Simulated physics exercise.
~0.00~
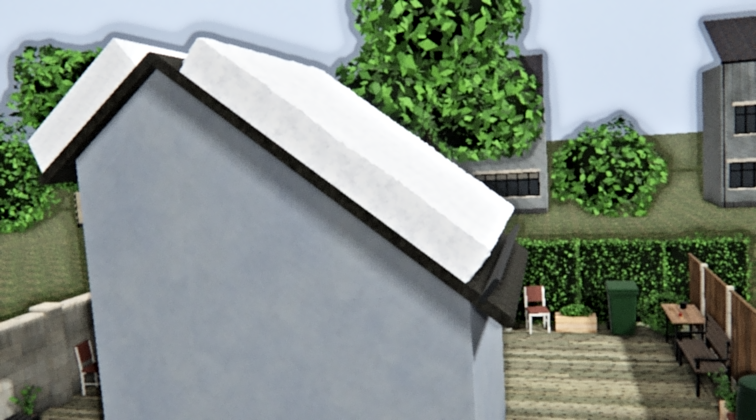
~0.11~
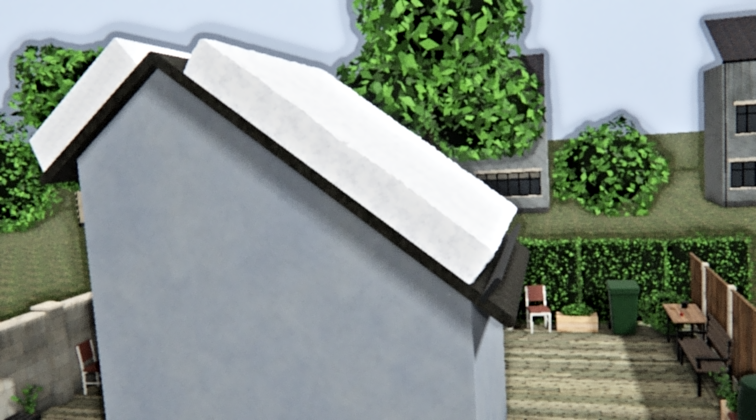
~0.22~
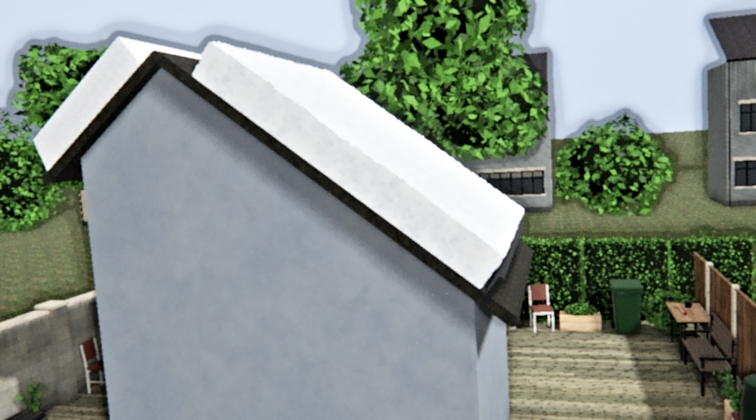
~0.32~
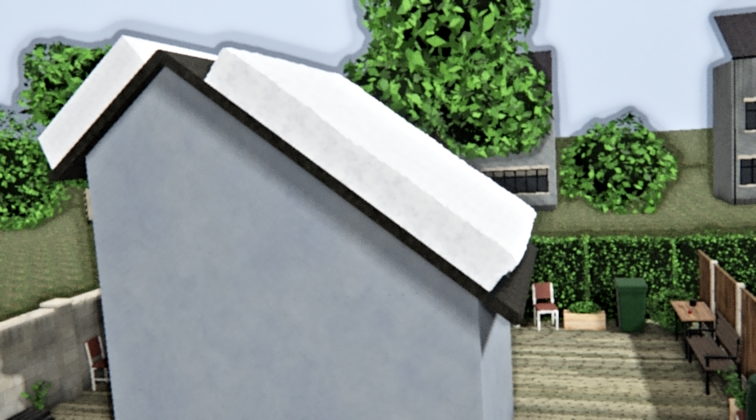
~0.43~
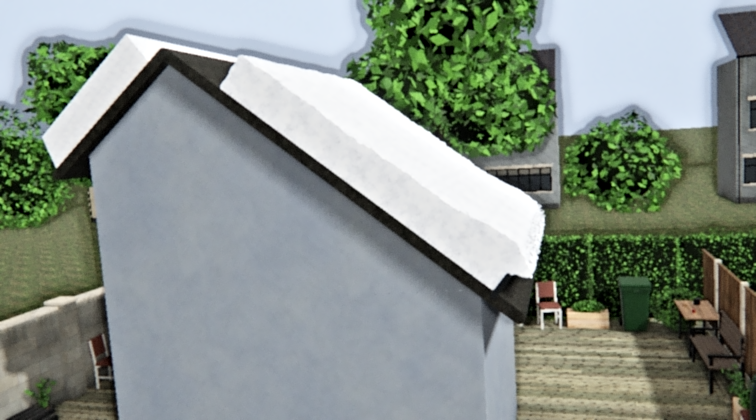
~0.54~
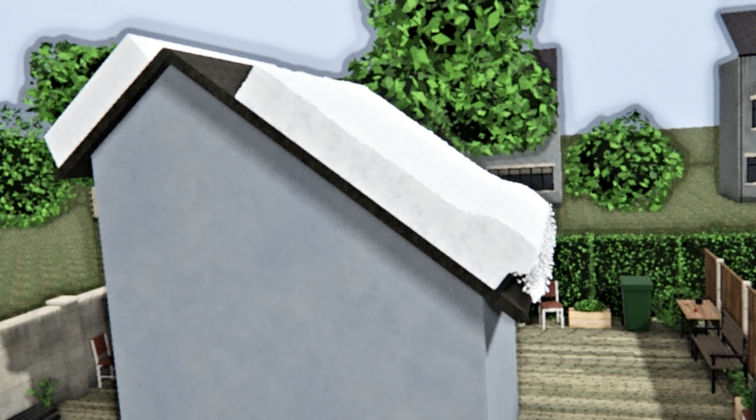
A thick white slab of snow slid slowly down the right side of a grey house's roof, baring a dark strip near the peak, then its lower end crumbled over the roof's edge.
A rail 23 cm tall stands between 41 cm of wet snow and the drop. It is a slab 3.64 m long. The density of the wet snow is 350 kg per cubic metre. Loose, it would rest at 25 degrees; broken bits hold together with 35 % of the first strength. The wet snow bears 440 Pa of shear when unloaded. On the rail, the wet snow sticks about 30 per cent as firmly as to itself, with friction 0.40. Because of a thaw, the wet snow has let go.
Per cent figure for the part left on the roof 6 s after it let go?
Expect roughly 23 %.
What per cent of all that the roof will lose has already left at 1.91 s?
Estimate: 90 %.
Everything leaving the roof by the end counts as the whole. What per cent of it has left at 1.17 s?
Roughly 50 %.
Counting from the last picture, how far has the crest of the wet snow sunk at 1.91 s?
By my estimate, near 1.5 m.
By 1.17 s, 63 % of the snow is on the roof.
By 1.91 s, 29 % of the snow is on the roof.
By 2.66 s, 24 % of the snow is on the roof.
By 3.40 s, 23 % of the snow is on the roof.
By 6.00 s, at the end, 23 % of the snow is on the roof.
